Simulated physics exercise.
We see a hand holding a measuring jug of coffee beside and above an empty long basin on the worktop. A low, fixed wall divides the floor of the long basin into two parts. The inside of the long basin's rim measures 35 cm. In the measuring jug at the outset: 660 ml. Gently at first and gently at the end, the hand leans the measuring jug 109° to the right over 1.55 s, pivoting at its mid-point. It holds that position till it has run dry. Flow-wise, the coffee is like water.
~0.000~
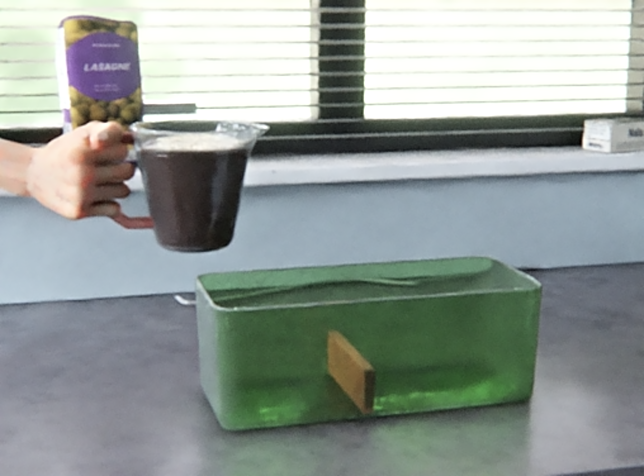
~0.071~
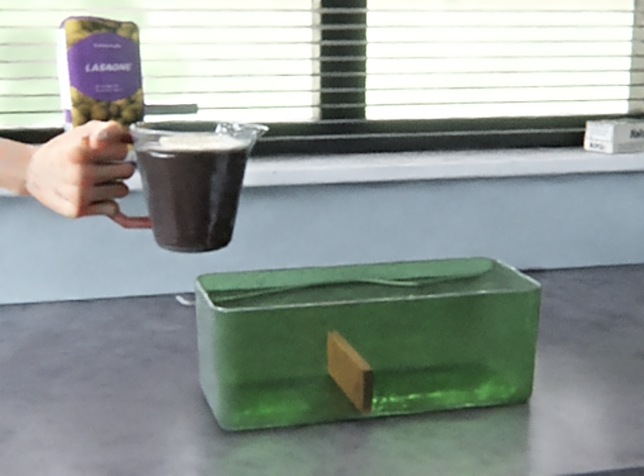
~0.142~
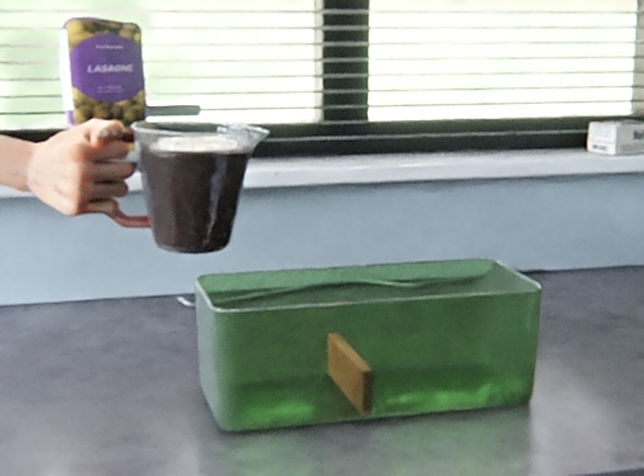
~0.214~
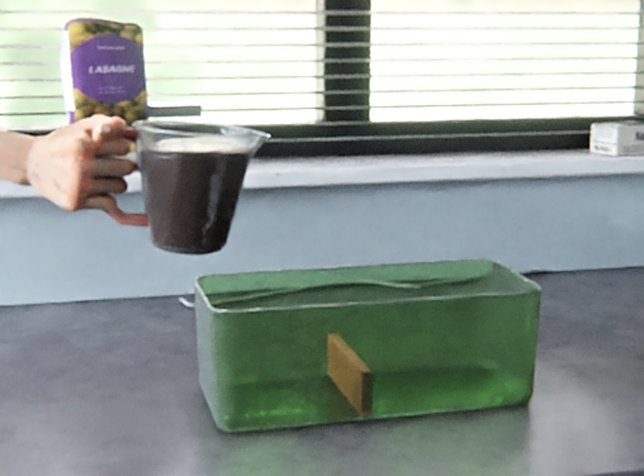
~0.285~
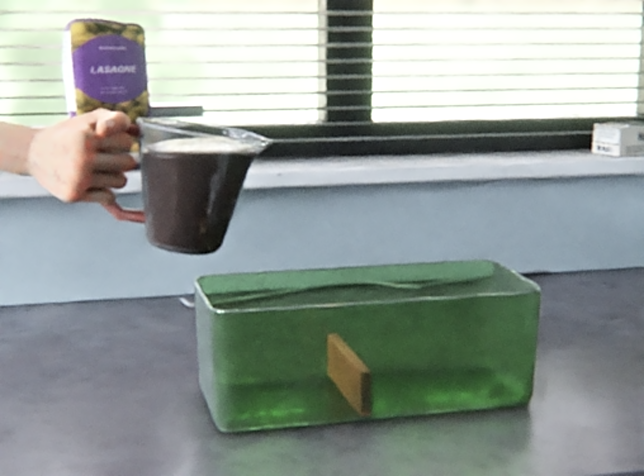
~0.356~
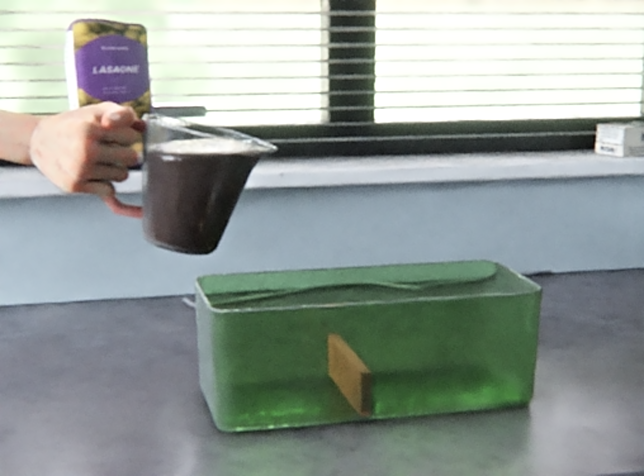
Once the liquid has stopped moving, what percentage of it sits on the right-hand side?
About 17 per cent.
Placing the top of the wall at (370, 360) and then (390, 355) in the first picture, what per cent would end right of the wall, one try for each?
First 5, then 5 per cent.
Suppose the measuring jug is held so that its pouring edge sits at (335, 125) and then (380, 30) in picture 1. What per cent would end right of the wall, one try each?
I'd say 90 percent on the first go, 95 percent on the next.
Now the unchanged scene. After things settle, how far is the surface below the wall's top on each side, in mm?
Looks like roughly 22 mm on the left and roughly 44 mm on the right.
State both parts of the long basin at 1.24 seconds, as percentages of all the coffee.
Lab note: Left near 66, right near 14.
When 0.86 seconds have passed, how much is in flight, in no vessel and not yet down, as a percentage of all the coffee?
My guess is roughly 16 %.
After 0.86 s the tilt is 64° and 68 per cent is still to pour, 10 is left of the wall and 6 right of it.
After 1.24 s the tilt is 98° and 12 per cent is still to pour, 66 is left of the wall and 14 right of it.
After 1.63 s the tilt is 109° and 0 per cent is still to pour, 82 is left of the wall and 17 right of it.
After 2.05 s the tilt is 109° and 0 per cent is still to pour, 82 is left of the wall and 17 right of it.
In the end 82 per cent lies left of the wall, 17 right of it and 1 outside.
